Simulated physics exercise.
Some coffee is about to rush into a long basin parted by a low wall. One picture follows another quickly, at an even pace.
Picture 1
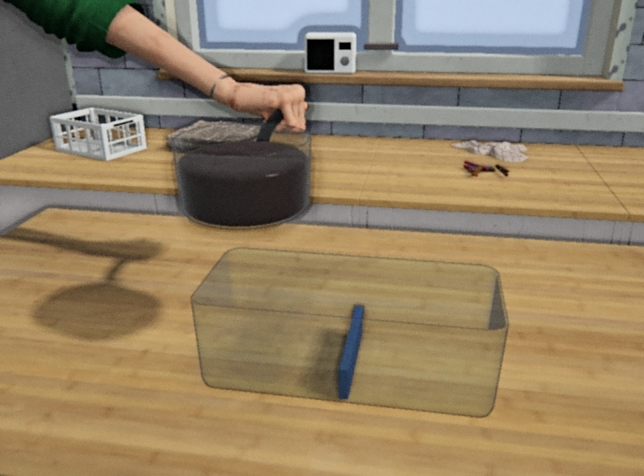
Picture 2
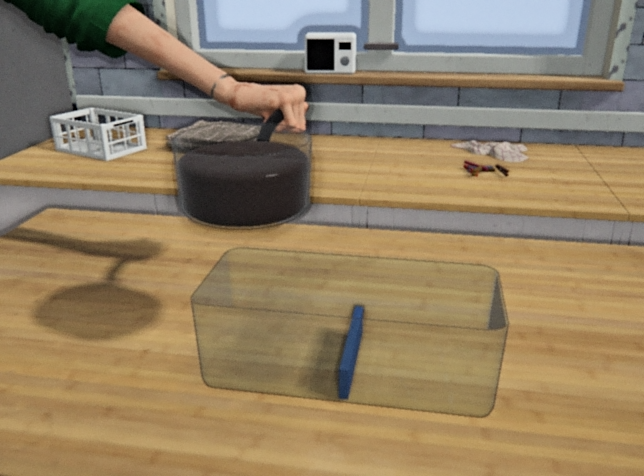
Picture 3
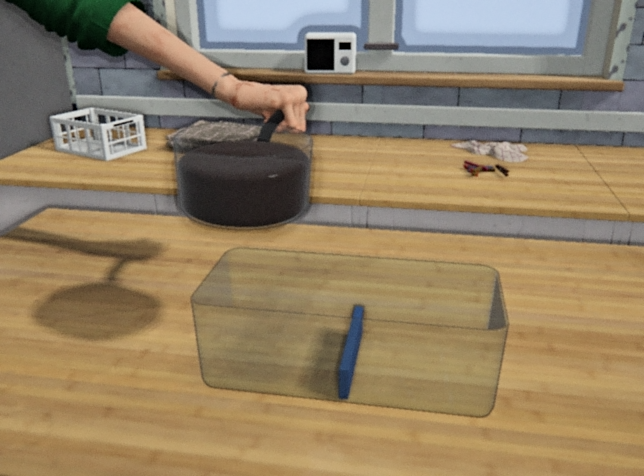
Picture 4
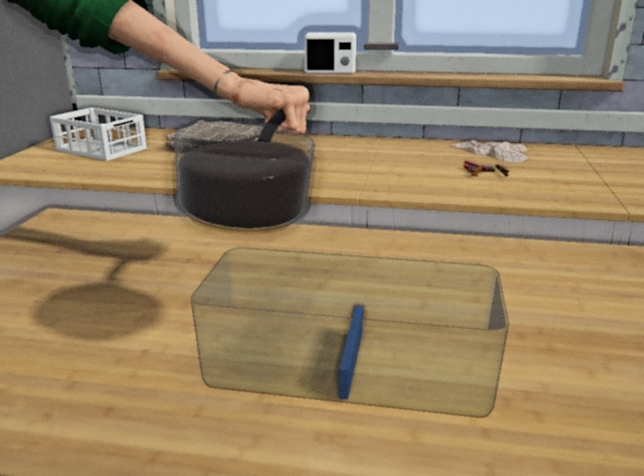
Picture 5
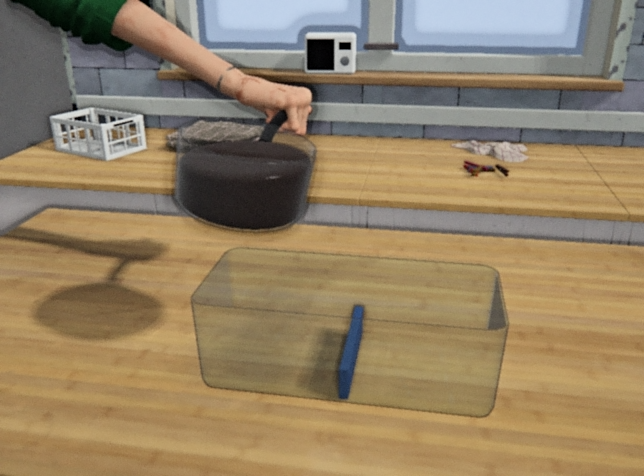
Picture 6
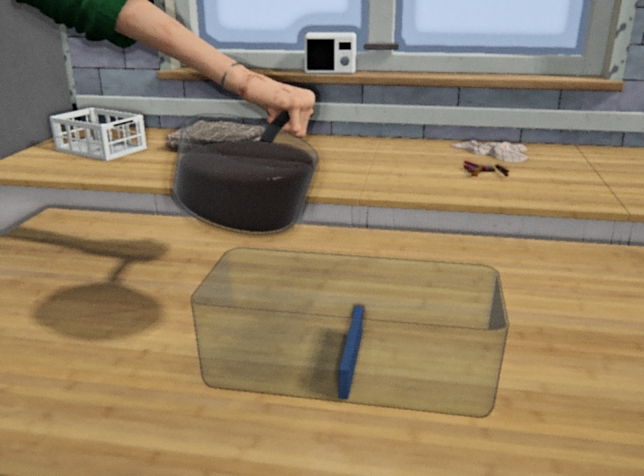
A hand held a clear round pot of dark coffee above a wooden counter, near a see-through basin with a low blue wall, then gradually tilted the pot slightly to the right.
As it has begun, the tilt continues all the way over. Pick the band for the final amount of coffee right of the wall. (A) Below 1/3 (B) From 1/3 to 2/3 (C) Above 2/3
Answer: B.
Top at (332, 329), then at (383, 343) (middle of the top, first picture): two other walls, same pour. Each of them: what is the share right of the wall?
70 per cent, then 20 per cent, roughly.
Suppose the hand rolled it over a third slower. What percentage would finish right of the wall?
About 60 %.
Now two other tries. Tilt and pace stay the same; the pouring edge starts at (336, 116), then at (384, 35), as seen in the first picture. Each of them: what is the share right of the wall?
The first start yields 70 per cent, the second 85 per cent.
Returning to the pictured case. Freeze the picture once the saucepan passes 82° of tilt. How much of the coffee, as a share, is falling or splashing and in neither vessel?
Something like 35 per cent of it.
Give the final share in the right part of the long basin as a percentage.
Estimate: Some 55 per cent.
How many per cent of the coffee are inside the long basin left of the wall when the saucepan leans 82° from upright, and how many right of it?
Near 5 in a hundred left, near 10 in a hundred right.
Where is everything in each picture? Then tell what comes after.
It leans 0°; its right rim is at (309, 142); the coffee meets the walls at (184, 153) and (308, 159); the long basin's rim runs from (210, 274) to (502, 297); the wall's top is at (352, 336), in the first picture.
It leans 1°; its right rim is at (309, 143); the coffee meets the walls at (184, 153) and (308, 160), in the second picture.
It leans 3°; its right rim is at (310, 146); the coffee meets the walls at (184, 153) and (309, 160), in the third picture.
It leans 6°; its right rim is at (312, 150); the coffee meets the walls at (185, 153) and (310, 162), in the fourth picture.
It leans 11°; its right rim is at (314, 156); the coffee meets the walls at (186, 153) and (311, 162), in the fifth picture.
It leans 17°; its right rim is at (316, 163); the coffee meets the walls at (186, 153) and (314, 164), in the sixth picture.
A moment on, the saucepan is tipped on its side and 48 per cent is still to pour, 3 is left of the wall and 12 right of it.
Next, the saucepan is tipped right over and 7 per cent is still to pour, 34 is left of the wall and 52 right of it.
Then the saucepan is tipped right over and 0 per cent is still to pour, 46 is left of the wall and 52 right of it.
Later the saucepan is tipped right over and 0 per cent is still to pour, 46 is left of the wall and 53 right of it.
In the end 46 per cent lies left of the wall, 53 right of it and 1 outside.
